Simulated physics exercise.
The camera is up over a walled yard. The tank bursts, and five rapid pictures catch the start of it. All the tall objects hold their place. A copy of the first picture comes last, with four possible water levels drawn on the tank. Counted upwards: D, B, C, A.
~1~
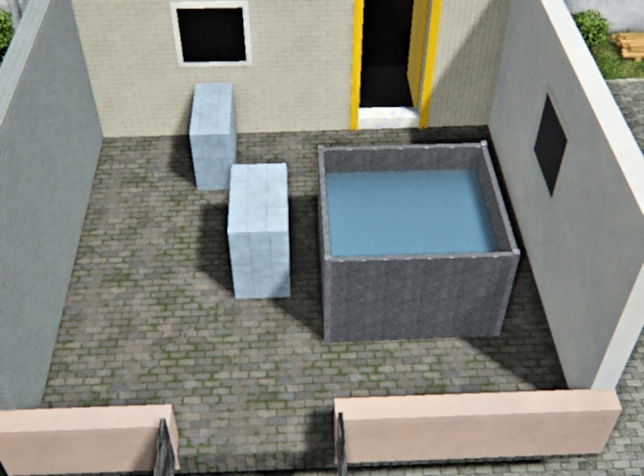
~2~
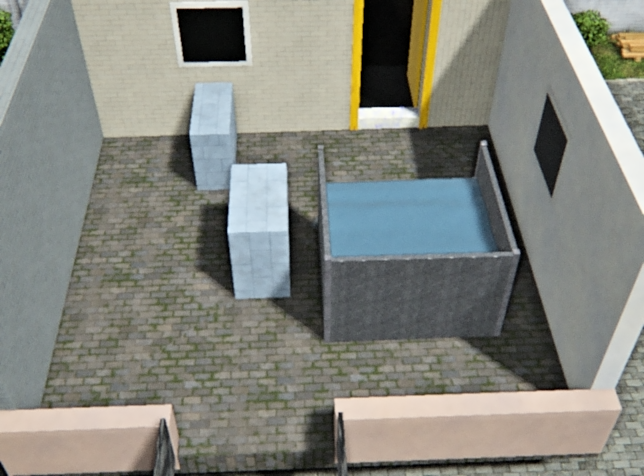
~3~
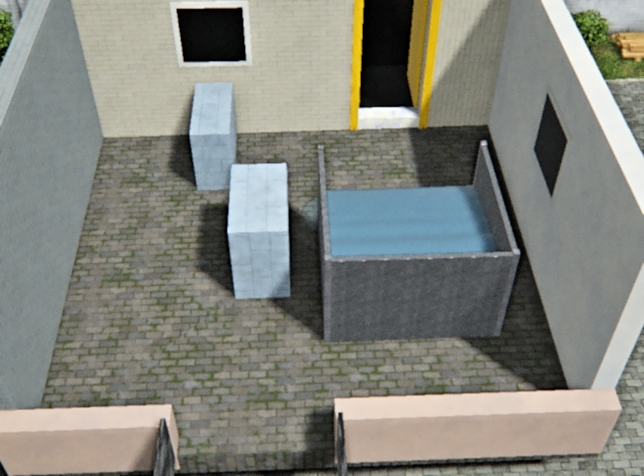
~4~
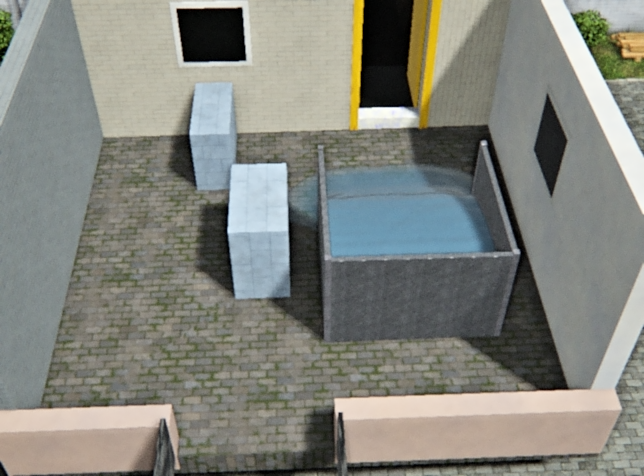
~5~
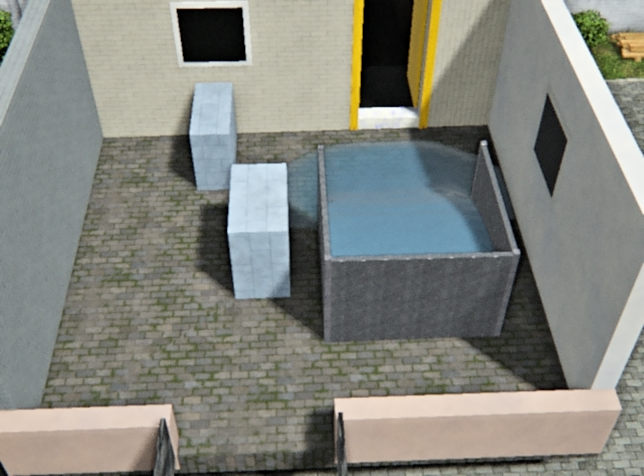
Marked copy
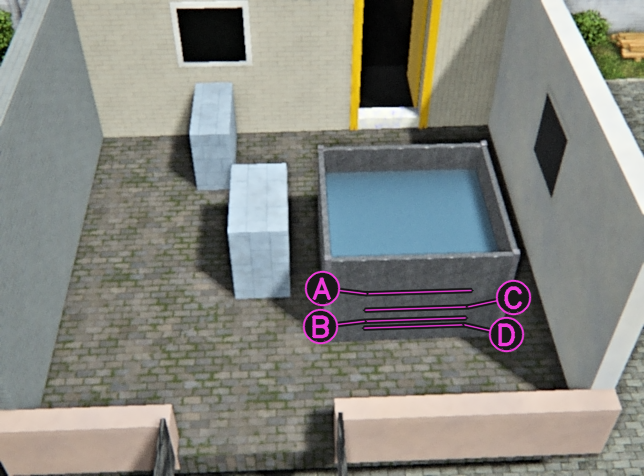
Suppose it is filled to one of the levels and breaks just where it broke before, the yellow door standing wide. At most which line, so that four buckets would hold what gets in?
I would pick line B.
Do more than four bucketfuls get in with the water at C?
Yes, that goes wrong.
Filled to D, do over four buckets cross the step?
No.
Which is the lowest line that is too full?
That would be C.
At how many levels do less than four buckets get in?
Two.
On the marked copy, A at (418, 292); B at (415, 319); C at (416, 308); D at (414, 326); from the bottom up D, B, C, A.
With A, dozens of bucketfuls pour in.
With B, a splash gets over, under a bucket.
With C, about 11 bucketfuls get in.
With D, nothing gets over.
